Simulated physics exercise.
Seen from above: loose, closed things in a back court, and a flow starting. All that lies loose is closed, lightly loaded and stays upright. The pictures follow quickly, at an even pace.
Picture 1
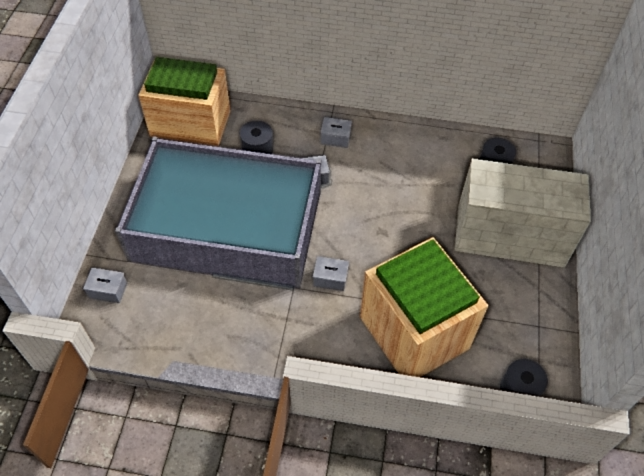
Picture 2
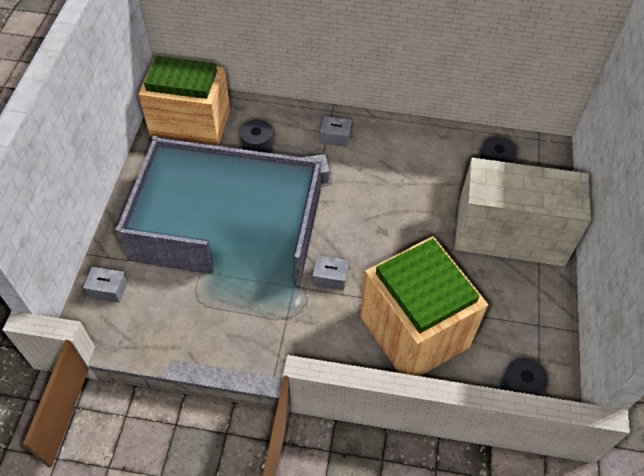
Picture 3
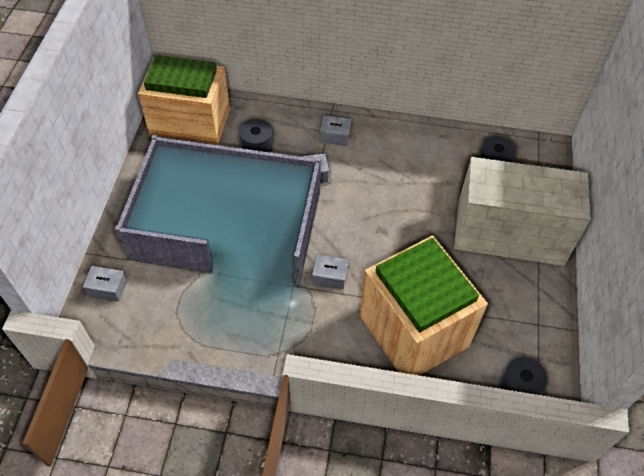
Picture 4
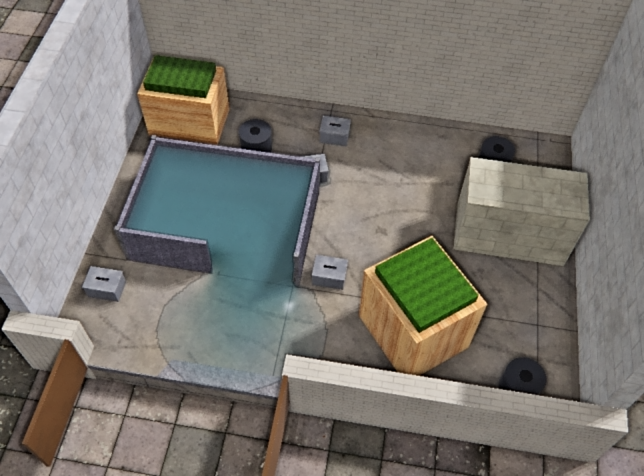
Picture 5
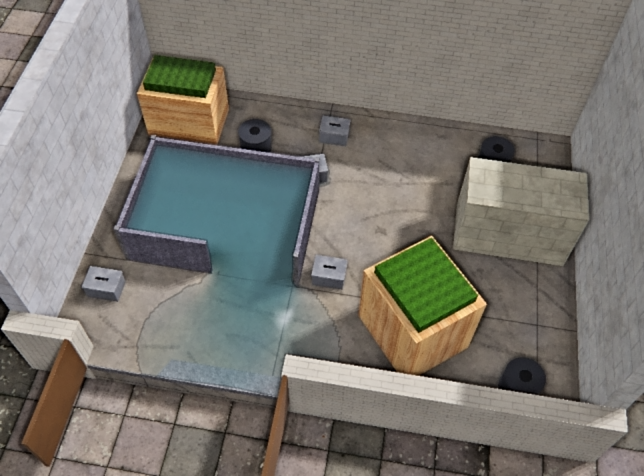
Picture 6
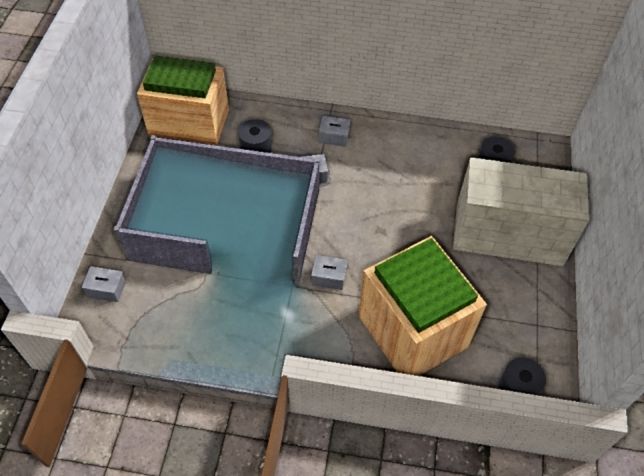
Water pours through a gap that opens in the front wall of a raised pool in a walled court, spreading over the paving in a widening, rounded sheet. It reaches the opening at the front edge, while the grass-topped wooden boxes, stone block and small grey objects stay put.
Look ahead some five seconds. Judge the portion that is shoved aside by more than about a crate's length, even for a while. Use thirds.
It is under a third.
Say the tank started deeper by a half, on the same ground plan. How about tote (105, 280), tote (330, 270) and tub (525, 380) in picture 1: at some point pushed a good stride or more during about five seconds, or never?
One after the other: Under that, swept aside, that far or more.
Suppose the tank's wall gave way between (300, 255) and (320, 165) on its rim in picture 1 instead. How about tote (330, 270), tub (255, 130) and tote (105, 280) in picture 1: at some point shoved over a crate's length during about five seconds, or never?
In turn: Swept aside, short of that, no.
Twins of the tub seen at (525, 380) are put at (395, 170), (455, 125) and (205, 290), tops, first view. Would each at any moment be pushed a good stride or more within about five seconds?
One after the other: Under that, never so far, shifted that much.
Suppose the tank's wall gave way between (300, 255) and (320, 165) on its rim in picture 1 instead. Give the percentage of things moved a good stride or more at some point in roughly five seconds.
I make it 60 per cent.
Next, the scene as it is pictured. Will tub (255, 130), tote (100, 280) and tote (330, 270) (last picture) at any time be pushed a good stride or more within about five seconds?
In that order: No, no, that far or more.
A moment on, 0 of 8 are well off their spots; 0 afloat.
Next, 0 of 8 are well off their spots; 0 afloat.
Later, 1 of 8 are well off their spots; 0 afloat.
In the end, 2 of 8 are well off their spots, and 2 have been at some point; 0 afloat.
